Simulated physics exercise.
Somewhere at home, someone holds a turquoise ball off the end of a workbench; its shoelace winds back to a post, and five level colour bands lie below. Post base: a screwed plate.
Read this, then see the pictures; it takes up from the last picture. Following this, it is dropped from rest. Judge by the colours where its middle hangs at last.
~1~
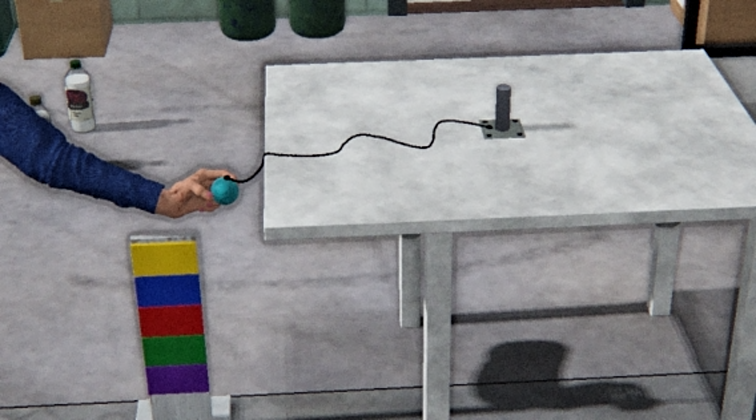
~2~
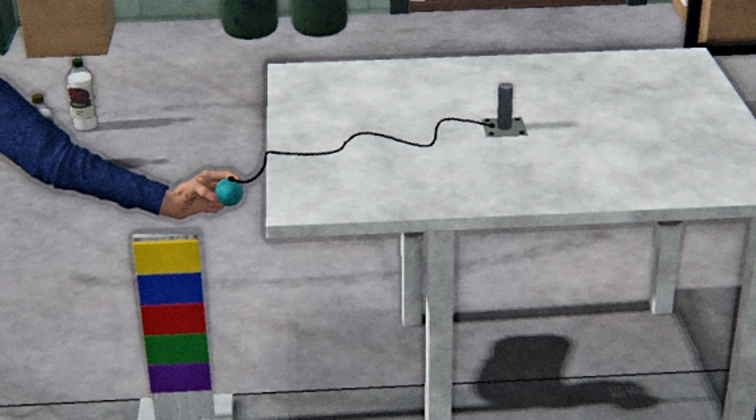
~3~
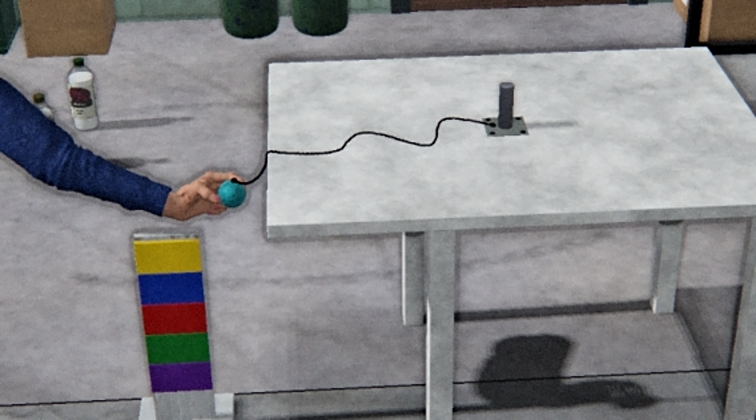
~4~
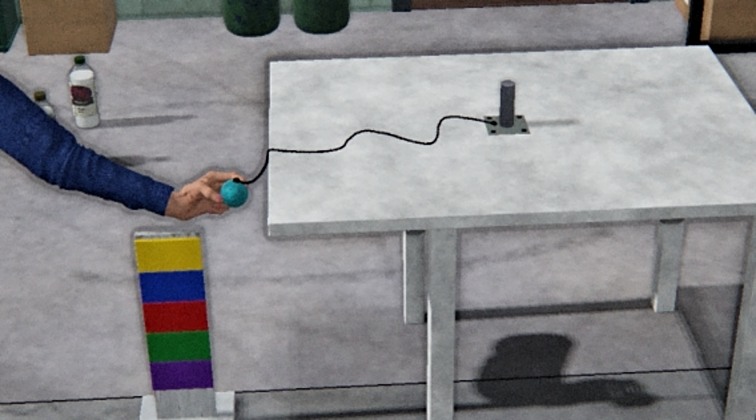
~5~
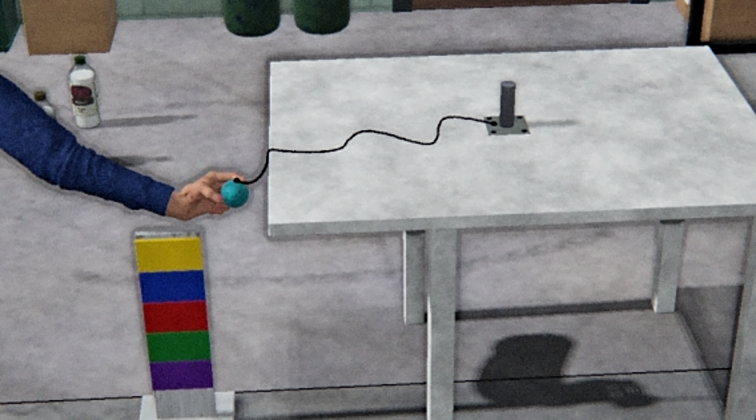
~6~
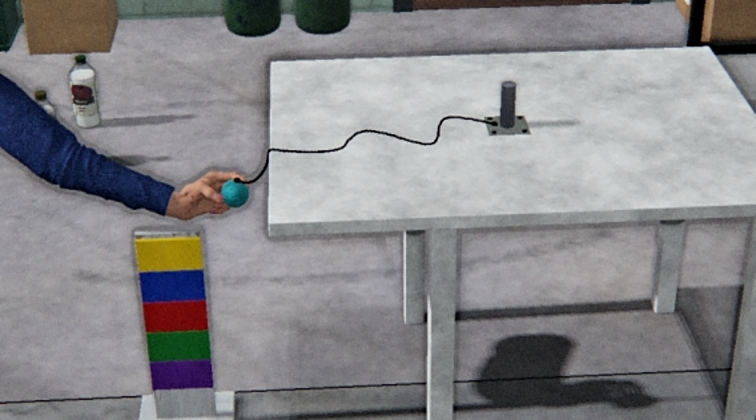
Level with blue.
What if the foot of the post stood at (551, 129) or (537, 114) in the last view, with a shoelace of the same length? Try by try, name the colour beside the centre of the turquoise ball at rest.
Taking the two spots in turn: Yellow, then yellow.
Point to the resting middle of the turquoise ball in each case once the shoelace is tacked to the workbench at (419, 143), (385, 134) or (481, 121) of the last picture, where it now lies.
Approximately (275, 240), (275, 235) and (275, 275) respectively.
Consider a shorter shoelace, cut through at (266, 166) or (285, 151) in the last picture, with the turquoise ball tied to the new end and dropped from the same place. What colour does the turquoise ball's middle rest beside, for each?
Taking them in turn, you'd get yellow, then none, it hangs higher.
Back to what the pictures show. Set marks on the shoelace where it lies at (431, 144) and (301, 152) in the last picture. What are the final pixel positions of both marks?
I'd say about (383, 136) for one and about (271, 189) for the other.
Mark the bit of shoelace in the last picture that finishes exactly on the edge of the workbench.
Answer: The point at (342, 148).
Soon after, ball near (295, 275); level with blue.
After that, ball near (262, 276); level with blue.
In the end, ball near (273, 277); level with blue. At blue.
